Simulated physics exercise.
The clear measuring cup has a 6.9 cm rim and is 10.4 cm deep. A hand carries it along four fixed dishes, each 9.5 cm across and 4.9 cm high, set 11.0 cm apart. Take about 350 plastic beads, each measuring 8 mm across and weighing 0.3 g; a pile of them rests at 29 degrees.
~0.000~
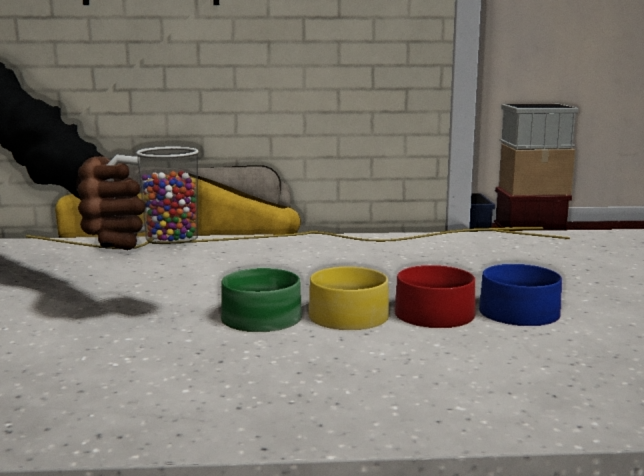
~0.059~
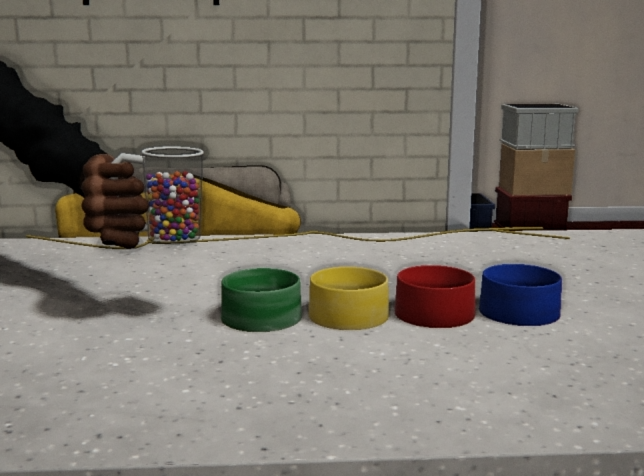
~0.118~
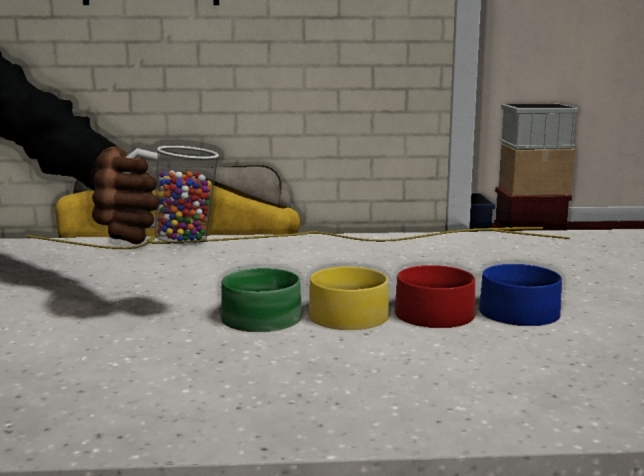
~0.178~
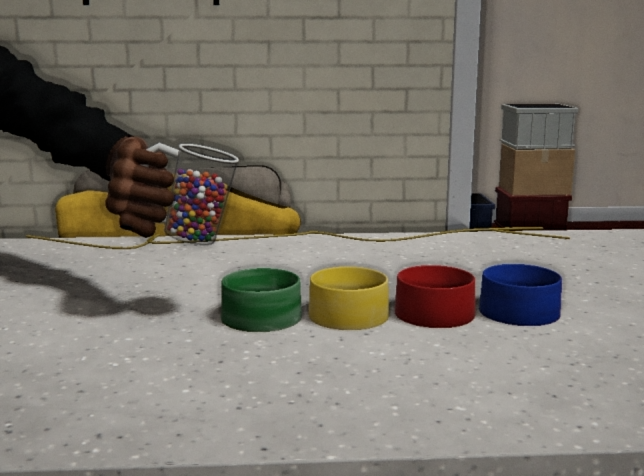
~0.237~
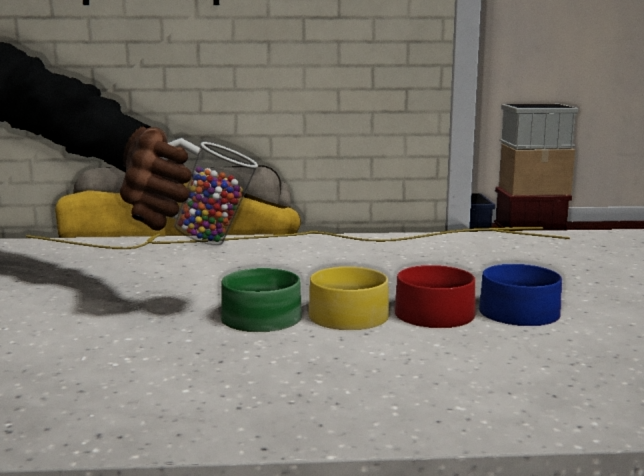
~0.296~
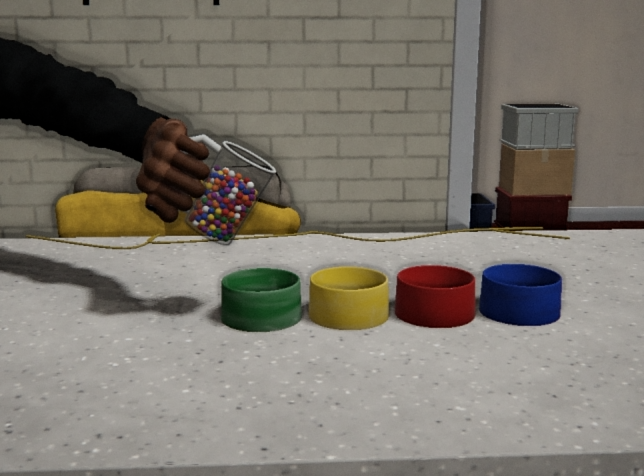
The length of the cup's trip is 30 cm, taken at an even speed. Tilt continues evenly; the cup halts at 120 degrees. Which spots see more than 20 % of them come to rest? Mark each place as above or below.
Marks: Red above, blue above, green below, yellow below, counter above.
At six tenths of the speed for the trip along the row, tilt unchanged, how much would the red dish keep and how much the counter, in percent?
Shares: Red 50, counter 20.
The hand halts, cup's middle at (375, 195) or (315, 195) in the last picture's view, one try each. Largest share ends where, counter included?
The biggest share goes to red first, then to yellow.
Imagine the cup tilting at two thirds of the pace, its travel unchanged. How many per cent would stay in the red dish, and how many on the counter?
The red dish would get 40 and the counter 40.
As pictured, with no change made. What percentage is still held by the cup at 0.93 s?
Reading: Approx. 90 %.
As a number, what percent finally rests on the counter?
Around 35 percent, I'd guess.
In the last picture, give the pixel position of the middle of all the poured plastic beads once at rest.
In the last view, approximately (478, 306).
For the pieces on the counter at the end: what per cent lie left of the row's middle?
Share: About 0 in a hundred.
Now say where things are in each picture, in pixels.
The first picture shows cup at (170, 195), tilt 0 degrees, lip at (197, 152), moved 0.0 cm; middle of the pieces at (172, 203); green dish at (261, 280); yellow dish at (349, 279); red dish at (436, 277); blue dish at (522, 275).
The second picture shows cup at (174, 195), tilt 2 degrees, lip at (202, 153), moved 0.4 cm; middle of the pieces at (175, 203).
The third picture shows cup at (184, 195), tilt 7 degrees, lip at (217, 156), moved 1.7 cm; middle of the pieces at (185, 203).
The fourth picture shows cup at (199, 195), tilt 15 degrees, lip at (237, 161), moved 3.5 cm; middle of the pieces at (199, 203).
The fifth picture shows cup at (214, 195), tilt 23 degrees, lip at (256, 166), moved 5.3 cm; middle of the pieces at (212, 202).
The sixth picture shows cup at (229, 195), tilt 30 degrees, lip at (275, 172), moved 7.0 cm; middle of the pieces at (226, 202); green dish at (261, 280); yellow dish at (349, 279); red dish at (436, 277); blue dish at (522, 275). Its pace works out near 130 degrees a second; the hand travels 30 cm a second.
After 0.68 s, tilt 80 degrees; cup holds 100 %.
Then, at 0.93 s, tilt 112 degrees; cup holds 90 %, red 5 %.
After 1.29 s, tilt 120 degrees; cup holds 0 %, red 35 %, blue 30 %.
By 2.2 s all is still; red 35 %, blue 30 %, green 0 %, yellow 0 %, counter 35 %.
